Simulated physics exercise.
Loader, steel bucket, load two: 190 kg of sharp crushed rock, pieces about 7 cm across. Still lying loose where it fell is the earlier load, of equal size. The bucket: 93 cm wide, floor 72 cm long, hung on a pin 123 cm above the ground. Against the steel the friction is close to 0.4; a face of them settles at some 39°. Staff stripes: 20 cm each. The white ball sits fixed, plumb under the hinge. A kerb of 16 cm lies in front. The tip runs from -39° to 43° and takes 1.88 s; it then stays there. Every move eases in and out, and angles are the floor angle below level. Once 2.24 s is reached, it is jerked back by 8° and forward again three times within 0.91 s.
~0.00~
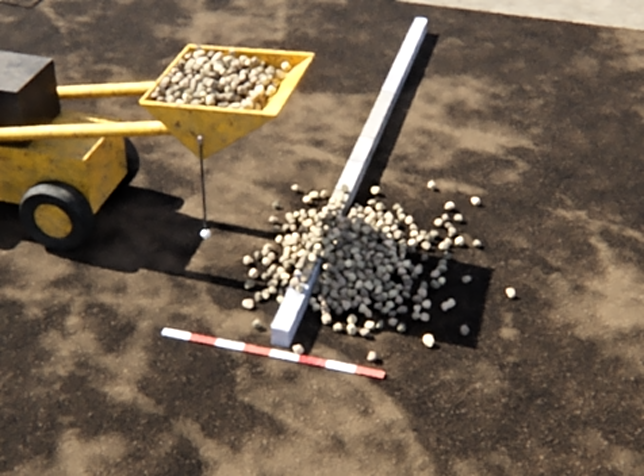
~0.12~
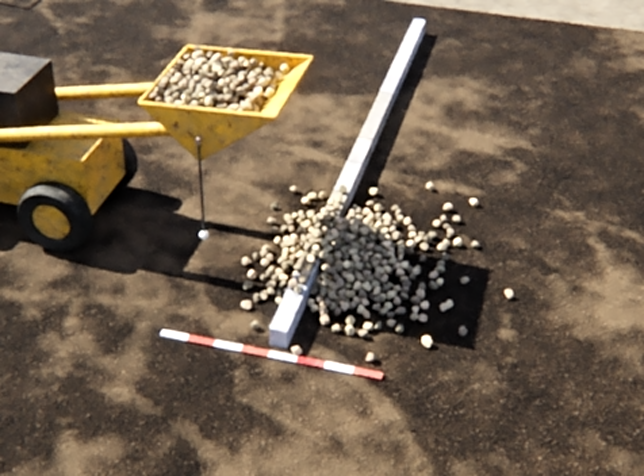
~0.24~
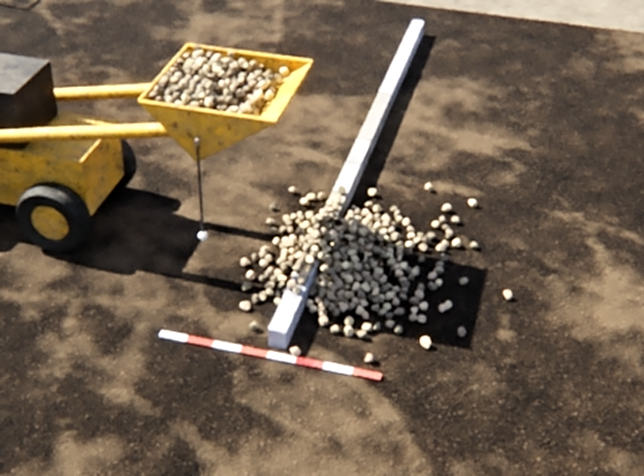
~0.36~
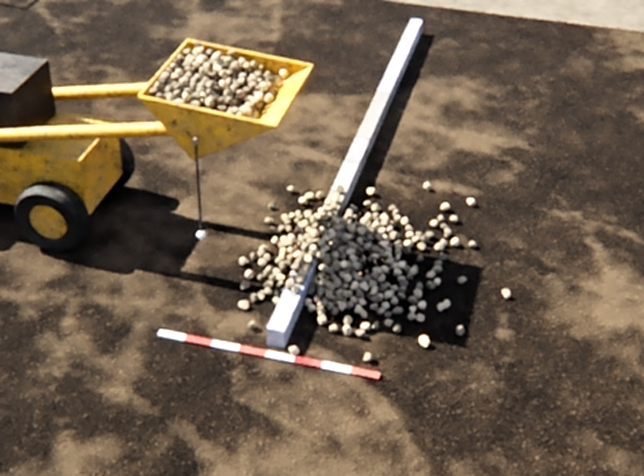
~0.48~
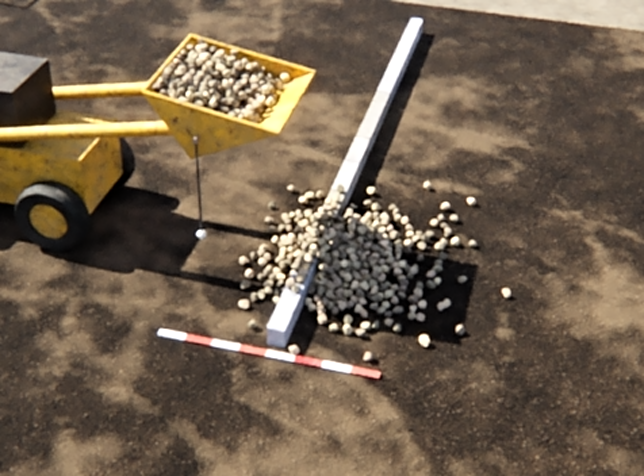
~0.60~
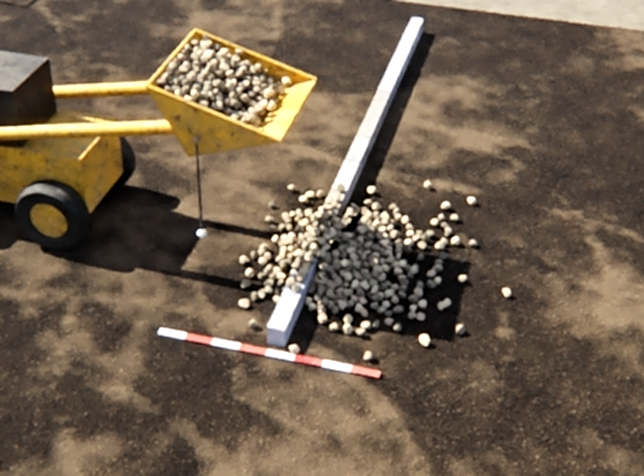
On dark, patchy ground, a yellow wheeled machine holds a bucket of pale stones beside a scattered heap lying across a long light-coloured kerb, with a red-and-white staff in front. The bucket slowly tilts, its back edge rising slightly and the stones inside shifting a little, while the heap stays still.
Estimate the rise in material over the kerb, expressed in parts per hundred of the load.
Close to 30 parts in a hundred.
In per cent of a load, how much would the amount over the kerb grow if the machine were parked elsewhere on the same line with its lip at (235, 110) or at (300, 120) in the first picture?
0 % and 70 %.
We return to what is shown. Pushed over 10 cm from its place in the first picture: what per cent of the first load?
Roughly 5 percent.
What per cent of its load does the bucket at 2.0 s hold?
Roughly 20 per cent remains inside.
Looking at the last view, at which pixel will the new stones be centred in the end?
The middle lies near (300, 242) in the last picture.
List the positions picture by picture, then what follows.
In the first picture, the bucket is at -39°, its lip at (277, 115); the top of the load is at (213, 61). The earlier load is highest near (325, 228), 24 cm above ground level, 24 % on this side of the kerb, 76 % over the kerb.
In the second picture, the bucket is at -38°, its lip at (276, 117); the top of the load is at (211, 62); the stones move at 0.1 m/s on average.
In the third picture, the bucket is at -35°, its lip at (276, 122); the top of the load is at (203, 60); the stones move at 0.1 m/s on average.
In the fourth picture, lip at (277, 126), floor tilted -31°, highest stones at (189, 60); the stones move at 0.1 m/s on average.
In the fifth picture, the bucket is at -26°, its lip at (279, 133); the top of the load is at (191, 54); the stones move at 0.2 m/s on average.
In the sixth picture, lip at (281, 141), floor tilted -19°, highest stones at (196, 50); the stones move at 0.2 m/s on average.
After 1.4 s the floor is at 30°; in per cent of one load, 99 in the bucket, 25 on this side of the kerb, 76 over the kerb; the foremost stones are at (465, 272).
After 2.0 s the floor is at 43°; in per cent of one load, 21 in the bucket, 94 on this side of the kerb, 85 over the kerb; the foremost stones are at (465, 272).
After 3.6 s the floor is at 43°; in per cent of one load, 0 in the bucket, 94 on this side of the kerb, 106 over the kerb; the foremost stones are at (465, 272).
After 6.0 s the floor is at 43°; in per cent of one load, 0 in the bucket, 94 on this side of the kerb, 106 over the kerb; the foremost stones are at (465, 272). Net gain over the kerb, 30.
